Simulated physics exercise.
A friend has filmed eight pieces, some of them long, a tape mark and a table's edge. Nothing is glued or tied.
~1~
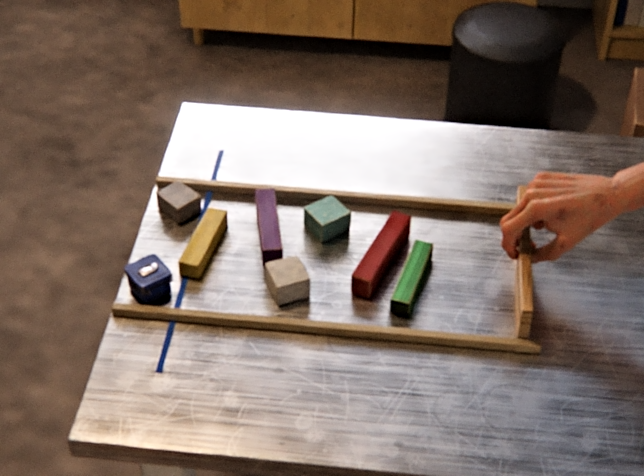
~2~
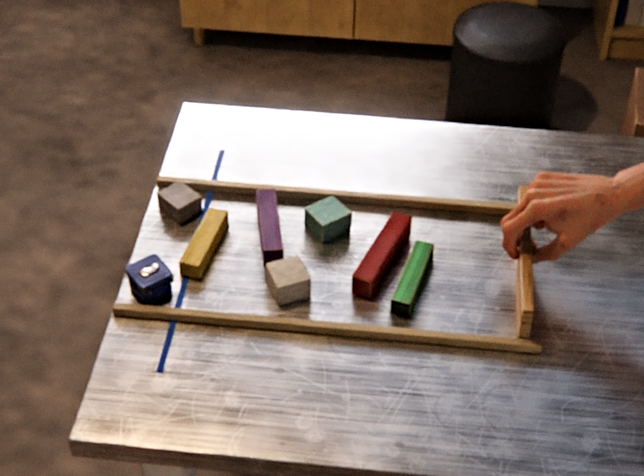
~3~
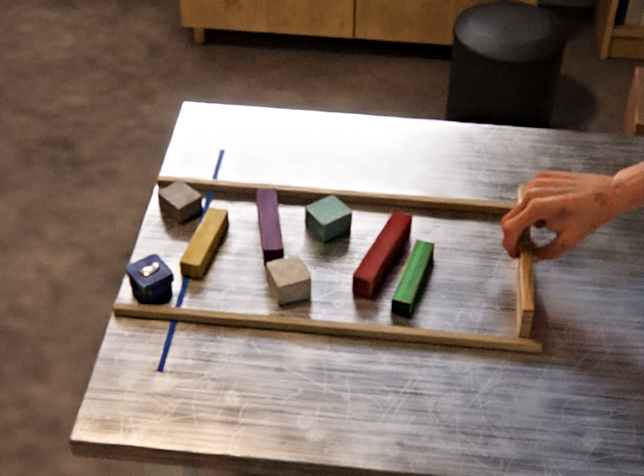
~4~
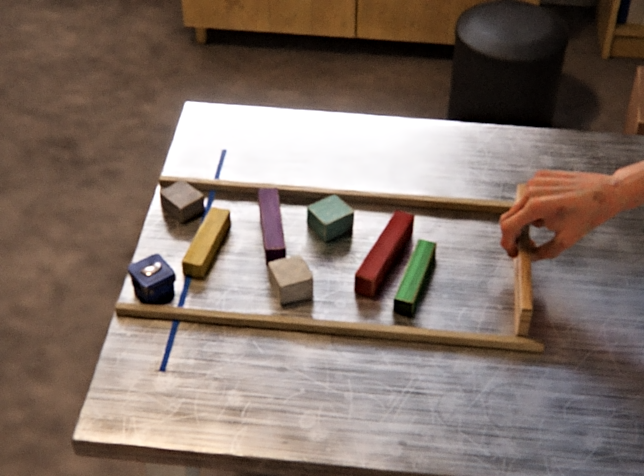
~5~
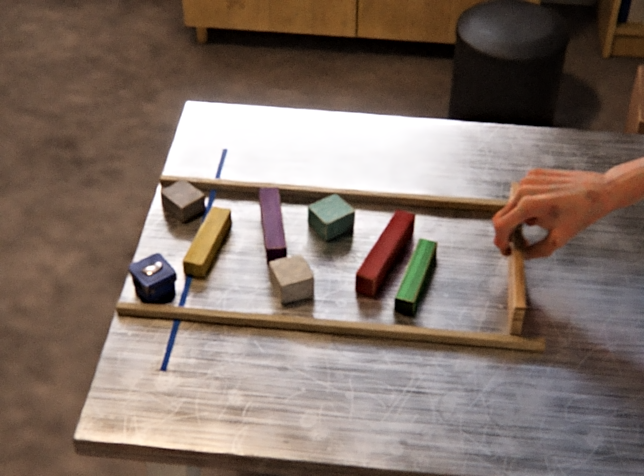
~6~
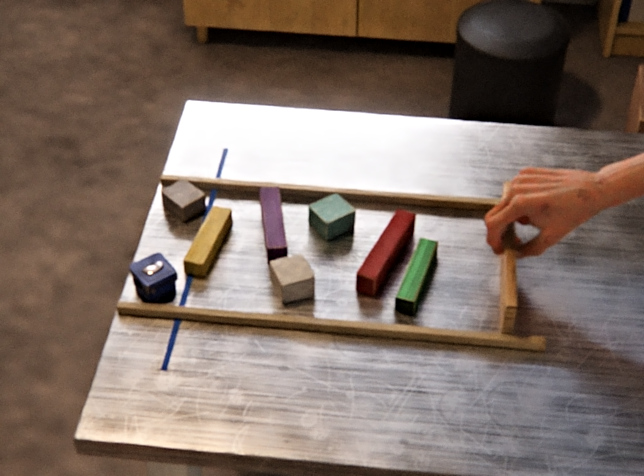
A hand holds a wooden board upright, then slides it slightly left toward colored blocks.
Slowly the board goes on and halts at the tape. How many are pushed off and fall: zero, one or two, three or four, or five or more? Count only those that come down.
The number that fall off is three or four.
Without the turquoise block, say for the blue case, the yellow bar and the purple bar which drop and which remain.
The blue case tumbles off, the yellow bar comes down, the purple bar does not fall.
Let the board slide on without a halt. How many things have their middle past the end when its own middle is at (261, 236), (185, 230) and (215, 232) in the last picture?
Past the end: 0, 4 and 3.
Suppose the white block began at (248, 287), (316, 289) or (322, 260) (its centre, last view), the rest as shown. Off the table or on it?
Place by place, it survives; is kept; is kept.
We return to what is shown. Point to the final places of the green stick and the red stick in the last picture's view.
About (184, 257), and the other about (171, 223).
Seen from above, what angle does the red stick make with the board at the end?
Near 25 degrees.
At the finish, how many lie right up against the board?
In contact: 2.
Early on, none off yet; blue case at rest near (154, 278); grey block at rest near (184, 200); yellow bar at rest near (209, 240).
A while later, none off yet; blue case at rest near (154, 278); grey block at rest near (184, 200); yellow bar moving near (201, 240).
Finally, the number that fall off is three or four; lost, purple bar, yellow bar, grey block and blue case.
